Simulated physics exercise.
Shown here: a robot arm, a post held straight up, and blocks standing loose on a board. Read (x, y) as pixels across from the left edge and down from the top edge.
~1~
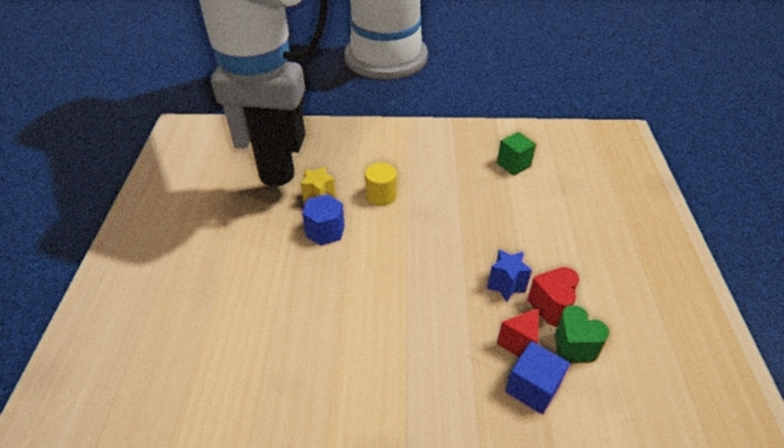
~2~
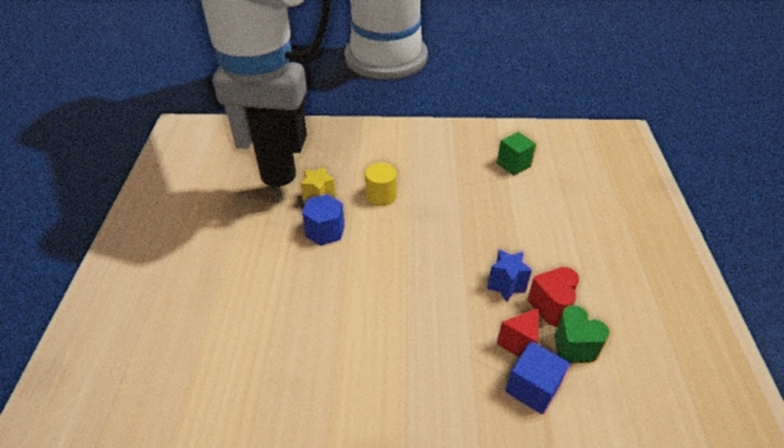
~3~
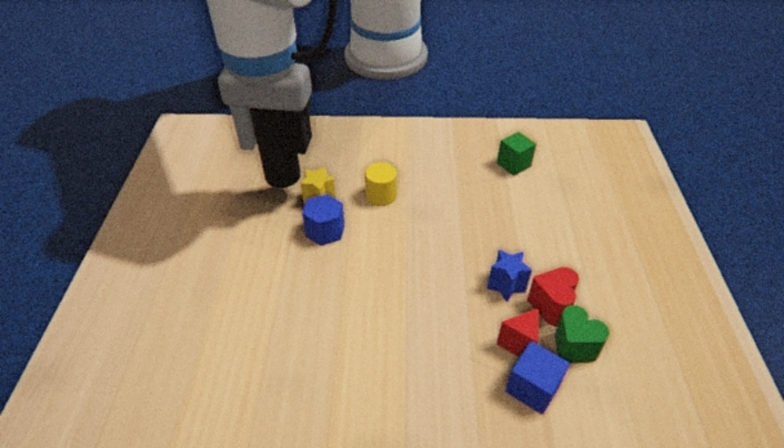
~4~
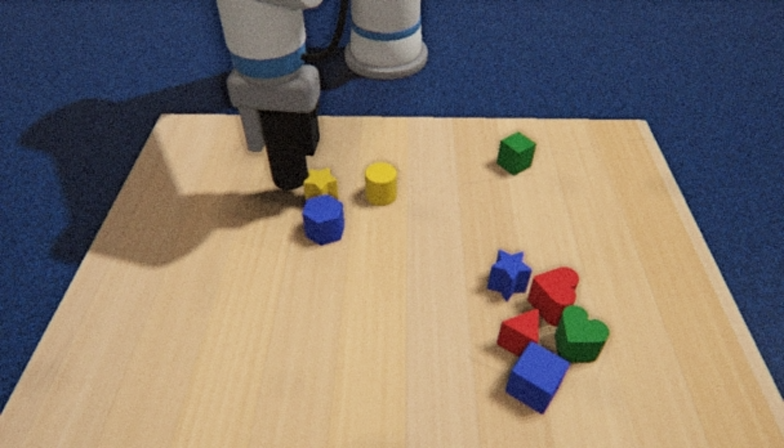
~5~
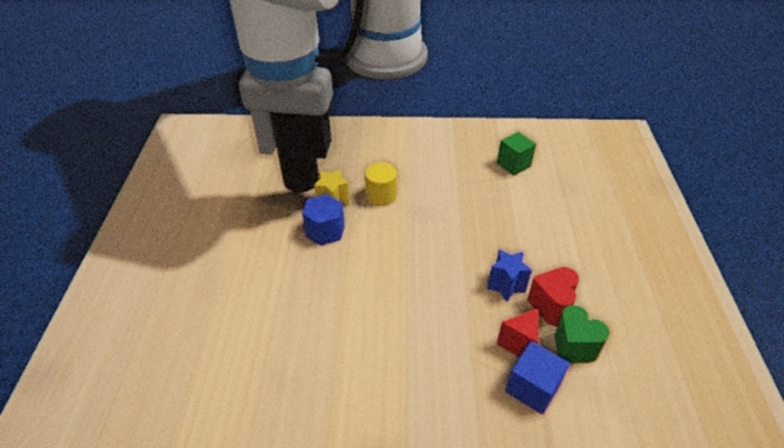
The robot arm eased its black post to the right and nudged the yellow star a short way toward the yellow cylinder, while the other blocks on the board stayed put.
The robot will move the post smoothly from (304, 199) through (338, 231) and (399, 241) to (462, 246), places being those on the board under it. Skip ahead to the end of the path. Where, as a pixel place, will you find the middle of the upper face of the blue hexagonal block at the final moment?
At (371, 246).
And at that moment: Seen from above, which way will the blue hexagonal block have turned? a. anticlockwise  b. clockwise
It's b.
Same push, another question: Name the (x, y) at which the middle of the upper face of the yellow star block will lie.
The middle of its top is at (357, 190).
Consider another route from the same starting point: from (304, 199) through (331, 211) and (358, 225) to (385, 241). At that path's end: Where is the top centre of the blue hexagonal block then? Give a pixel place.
The spot you're after is about (340, 231) in the image.
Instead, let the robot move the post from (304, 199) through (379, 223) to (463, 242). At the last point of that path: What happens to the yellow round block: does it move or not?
It gets displaced.
On the path given first. One third of the way, post at (337, 214); blue hexagonal block at (351, 234); yellow star block at (353, 188), turned 70° anticlockwise.
Two thirds of the way, post at (399, 223); blue hexagonal block at (371, 246), turned 65° clockwise; yellow star block at (357, 190), turned 100° anticlockwise.
At the end, post at (464, 229); blue hexagonal block at (371, 246), turned 65° clockwise; yellow star block at (357, 190), turned 100° anticlockwise; blue star block unmoved.
